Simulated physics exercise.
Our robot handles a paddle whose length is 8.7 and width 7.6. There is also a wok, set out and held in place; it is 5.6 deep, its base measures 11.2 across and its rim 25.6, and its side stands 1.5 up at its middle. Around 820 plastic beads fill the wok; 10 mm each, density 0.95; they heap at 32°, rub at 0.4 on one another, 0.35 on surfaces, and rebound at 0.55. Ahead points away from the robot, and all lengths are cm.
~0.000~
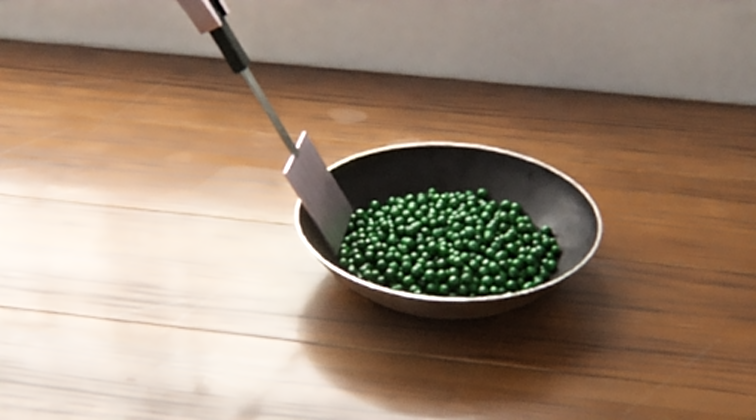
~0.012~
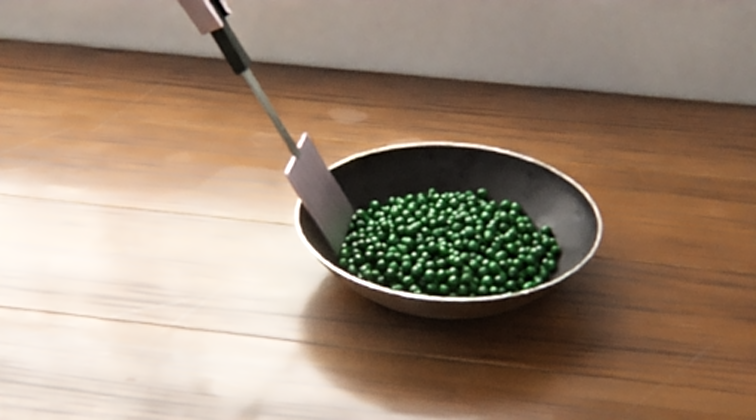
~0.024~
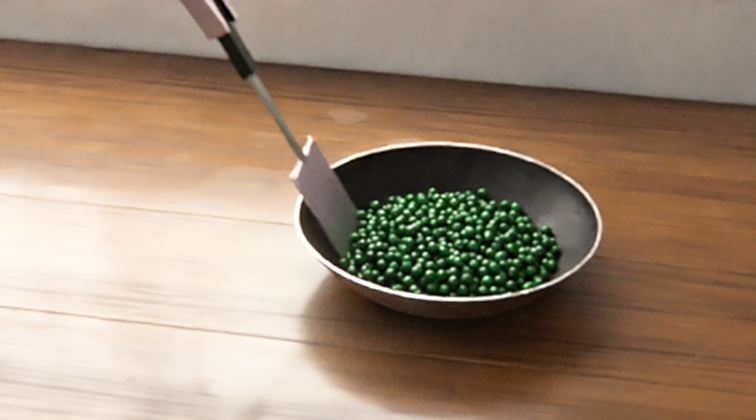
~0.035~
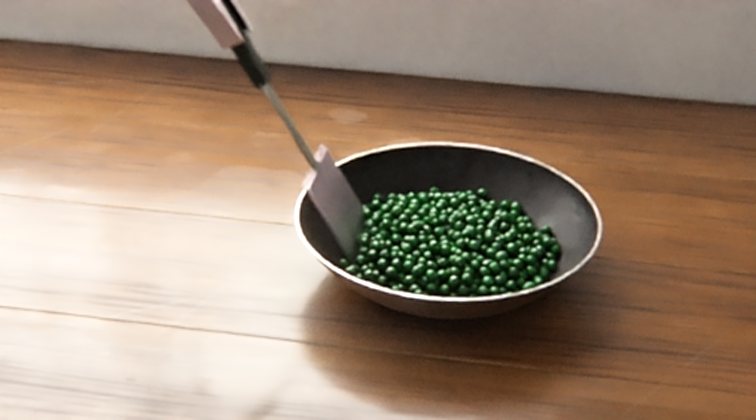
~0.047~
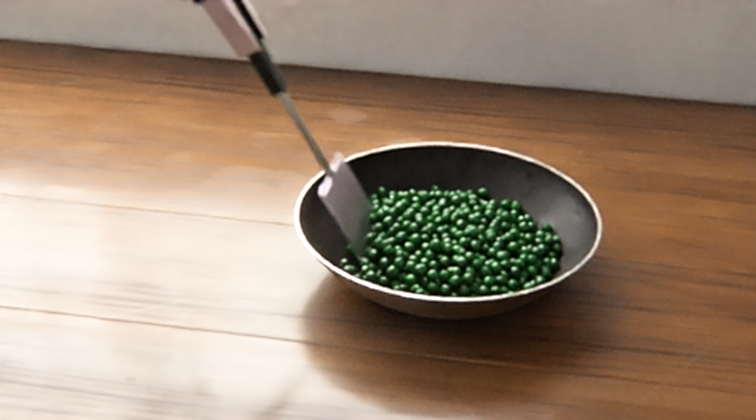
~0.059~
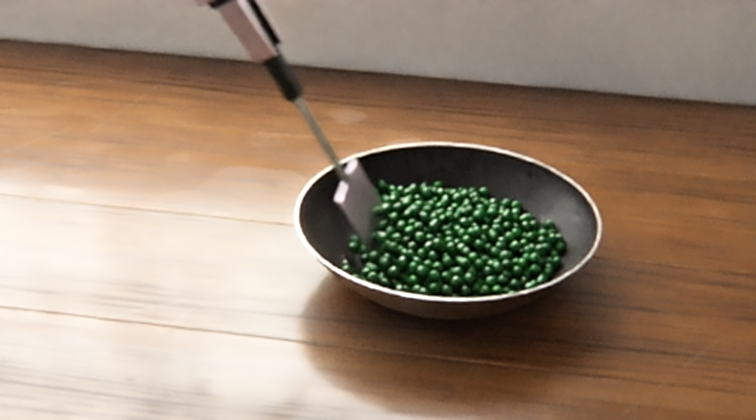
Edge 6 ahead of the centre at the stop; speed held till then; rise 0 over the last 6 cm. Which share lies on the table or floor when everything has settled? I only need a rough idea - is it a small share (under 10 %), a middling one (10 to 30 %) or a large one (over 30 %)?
A middling one, 10 to 30 %.
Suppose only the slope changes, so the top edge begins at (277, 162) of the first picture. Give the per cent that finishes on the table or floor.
Around 10 percent ends up on the table or floor.
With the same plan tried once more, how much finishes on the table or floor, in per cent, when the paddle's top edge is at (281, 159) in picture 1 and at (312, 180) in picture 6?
Off the vessel, on the table or floor: Some 5 percent.
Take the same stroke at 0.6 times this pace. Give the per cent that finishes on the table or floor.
I'd put it around 5 per cent.
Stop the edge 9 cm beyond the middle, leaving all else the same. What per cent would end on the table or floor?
It would come to roughly 40 percent.
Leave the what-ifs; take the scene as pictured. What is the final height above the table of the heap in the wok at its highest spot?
Some 6.5 cm above the table.
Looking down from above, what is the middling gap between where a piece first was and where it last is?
Level distance of roughly 6 cm.
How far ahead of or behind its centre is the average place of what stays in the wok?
About 4.0 centimetres ahead.
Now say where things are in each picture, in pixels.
Paddle top edge at (295, 152), sloping 60°; upper third of the load around (451, 242), from x 345 to 555, top at y 195; 825 in the wok, in the first picture.
Paddle top edge at (296, 153), sloping 60°; upper third of the load around (451, 242), from x 345 to 555, top at y 195, in the second picture.
Paddle top edge at (302, 158), sloping 60°; upper third of the load around (450, 242), from x 345 to 555, top at y 195, in the third picture.
Paddle top edge at (315, 166), sloping 60°; upper third of the load around (444, 241), from x 345 to 555, top at y 190, in the fourth picture.
Paddle top edge at (330, 174), sloping 60°; upper third of the load around (443, 240), from x 345 to 555, top at y 190, in the fifth picture.
Paddle top edge at (346, 179), sloping 60°; upper third of the load around (446, 238), from x 345 to 560, top at y 185; 825 in the wok, in the sixth picture.
By 0.09 s, sloping 60°, highest piece 7 above the table; 825 in the wok.
By 0.12 s, sloping 60°, highest piece 9 above the table; 824 in the wok, 1 on the blade or in flight.
By 0.33 s, sloping 60°, highest piece 7 above the table; 692 in the wok, 105 on the table or floor, 28 on the blade or in flight.
By 1.38 s, sloping 60°, highest piece 6 above the table; 691 in the wok, 134 on the table or floor.
Final count, 691 in the wok, 134 on the table or floor. That is 16 % on the table or floor.
